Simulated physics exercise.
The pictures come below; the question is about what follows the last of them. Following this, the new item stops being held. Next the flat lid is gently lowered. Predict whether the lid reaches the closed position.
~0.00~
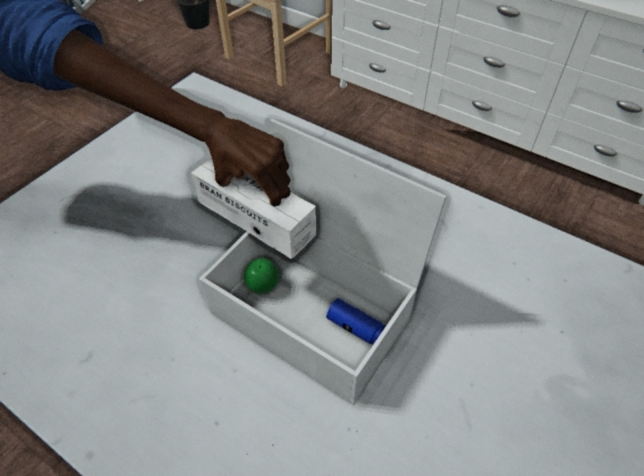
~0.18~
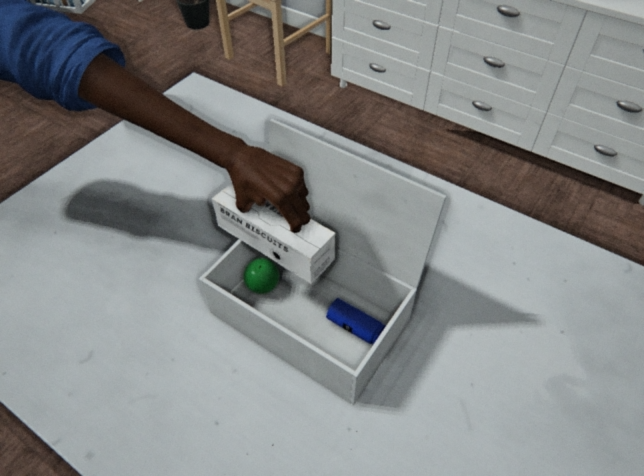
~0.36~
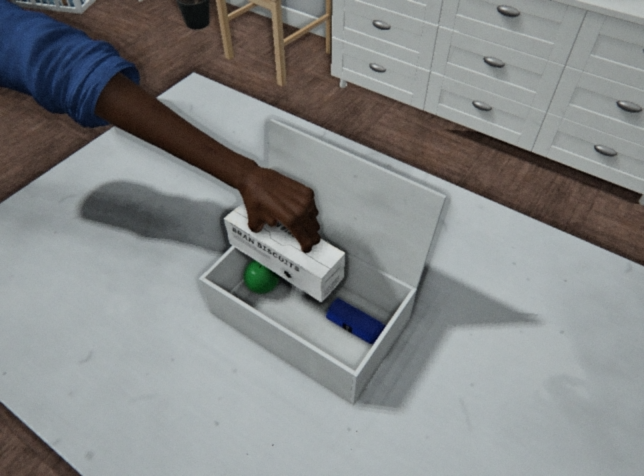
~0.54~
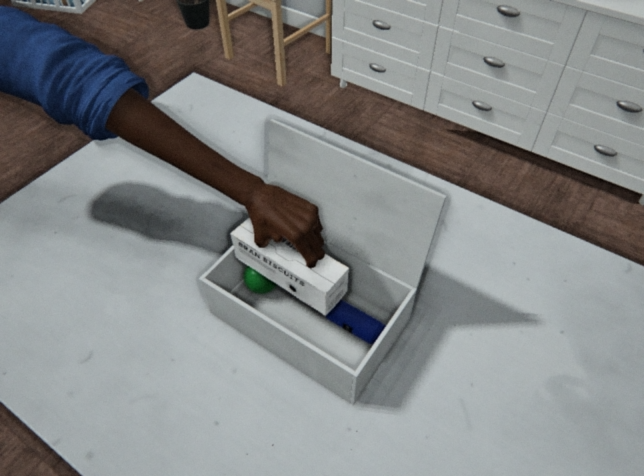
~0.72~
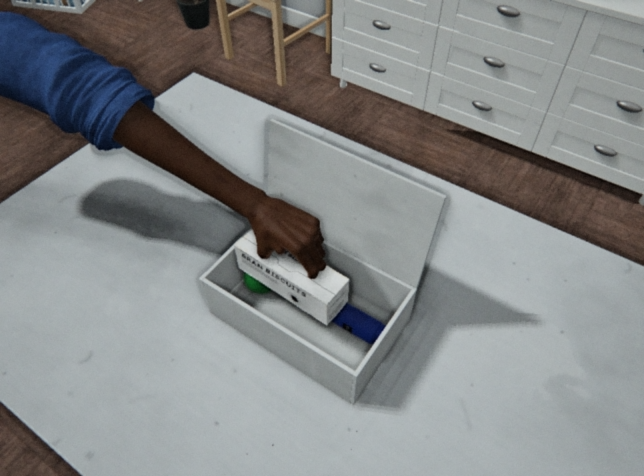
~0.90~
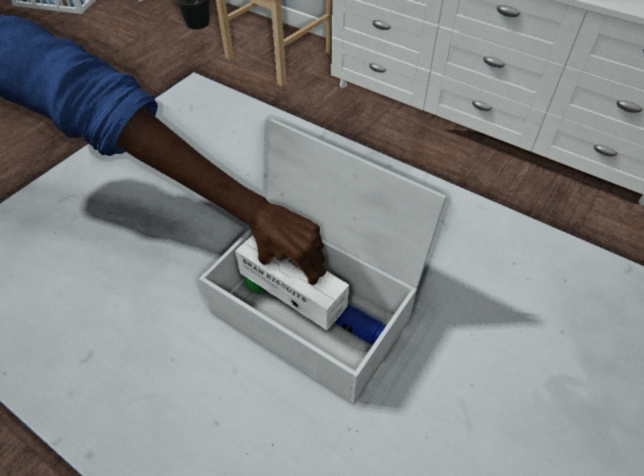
The gap disappears.
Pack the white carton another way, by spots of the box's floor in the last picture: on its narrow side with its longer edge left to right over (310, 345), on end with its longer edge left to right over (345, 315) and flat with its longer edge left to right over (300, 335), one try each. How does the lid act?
First, it sits on the rim; second, it is held up; third, it sits on the rim.
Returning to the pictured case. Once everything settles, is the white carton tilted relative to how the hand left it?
As it turns out, the white carton changes its angle.
Around 1.90 s, lid starting down; white carton on its side near (270, 315); green apple displaced about its own width; blue shaker displaced about its own width.
Around 2.80 s, lid 38° above the rim; white carton on its side near (270, 315); green apple displaced about its own width; blue shaker displaced about its own width.
Finally (4.2 s), lid shut; down or leaning hard in the box, white carton; moved from the start, blue shaker and green apple. Final places as the last picture's camera would see them, white carton near (270, 315).
